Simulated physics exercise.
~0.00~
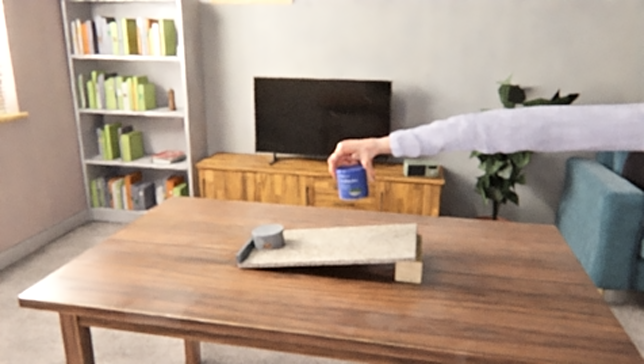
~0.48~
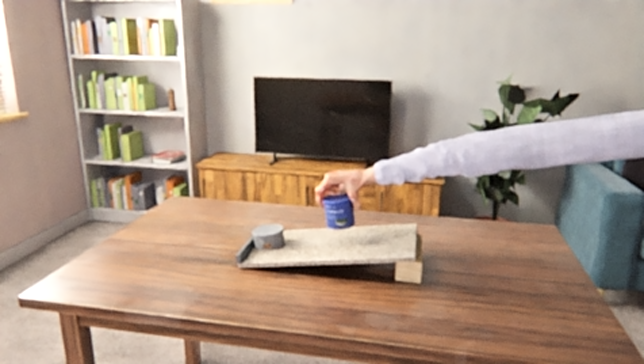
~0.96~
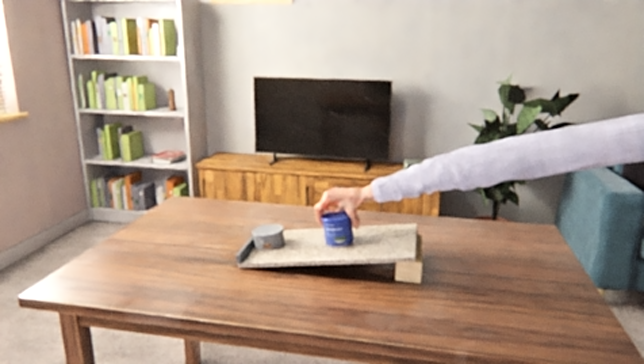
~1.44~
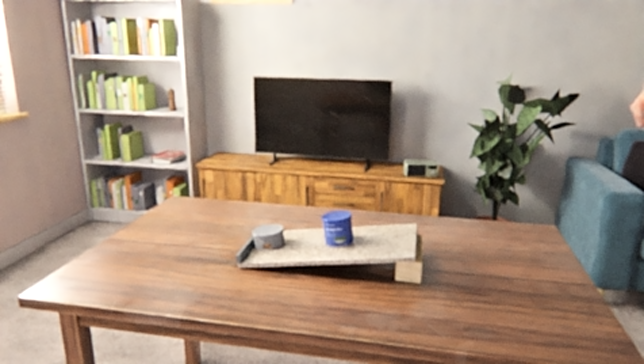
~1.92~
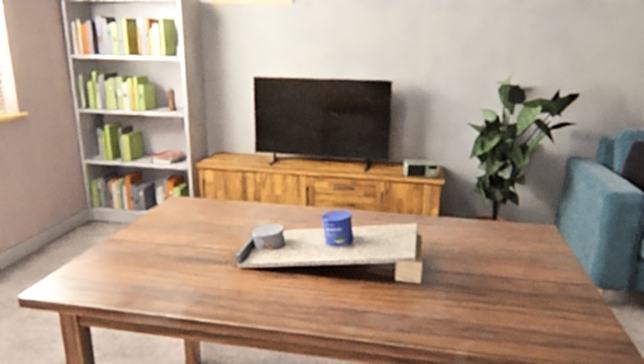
A blue tin was lowered by a hand onto a gently sloping board on a wooden table, just right of a small grey tub. The hand let go and drew away to the right, and both the tin and the tub stayed put.
